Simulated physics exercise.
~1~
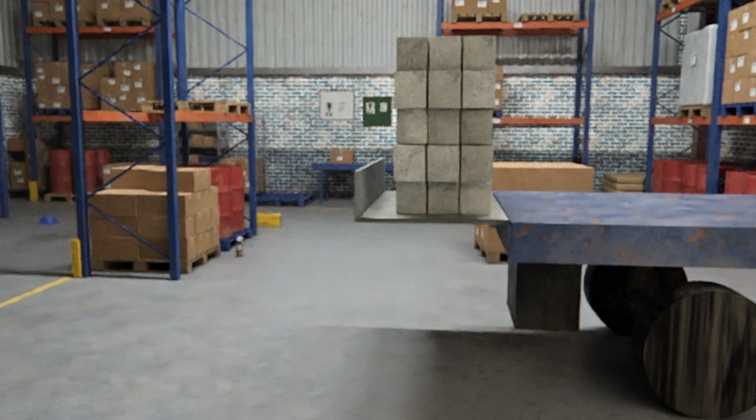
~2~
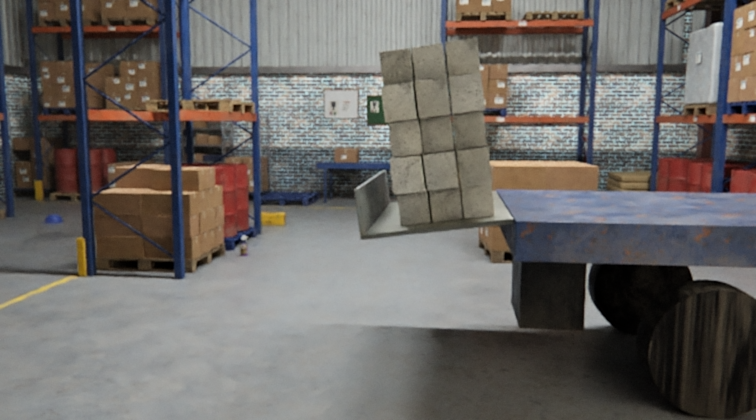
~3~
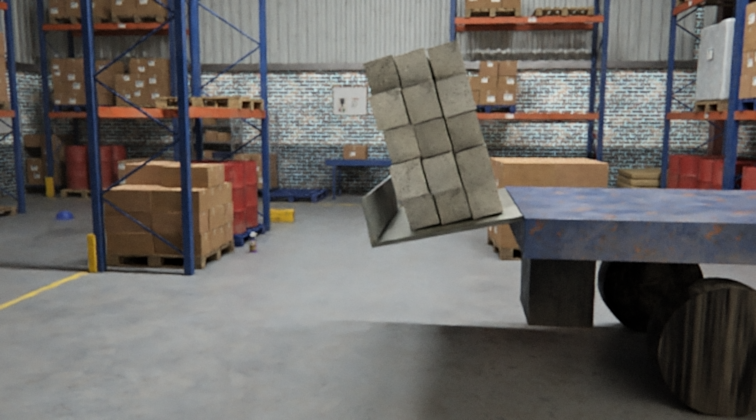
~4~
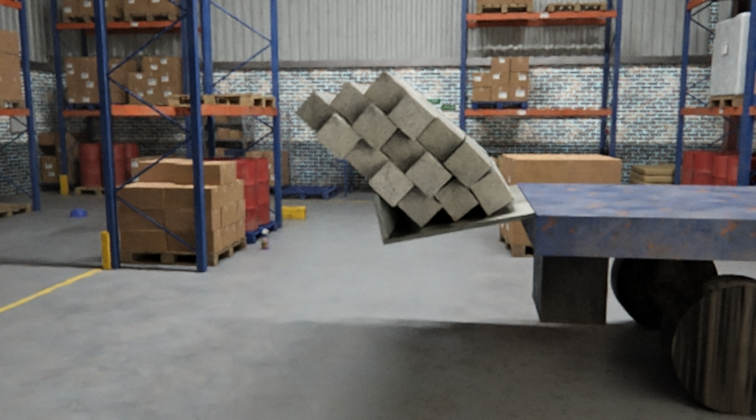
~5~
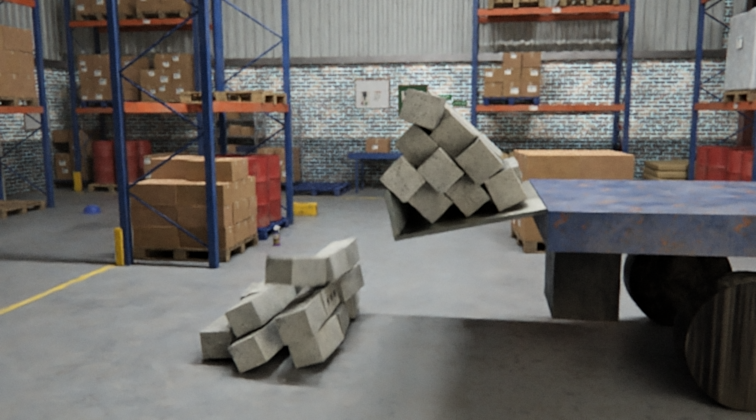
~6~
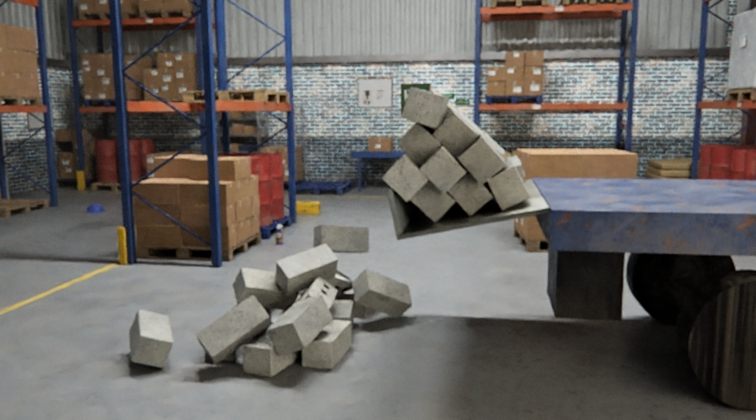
A tall stack of grey concrete blocks stands unwrapped on a drop flap at the end of a blue, rust-marked flat-bed, seen from the side in a warehouse. Behind it are blue and orange racks, brown cartons, red drums and a brick wall, and the view drifts slightly left. The flap droops a little and the stack leans left. The upper blocks slide and topple over the flap's raised edge, dropping to the grey floor in a heap. The fallen blocks tumble and spread out, while a slanted pile remains resting on the tilted flap.
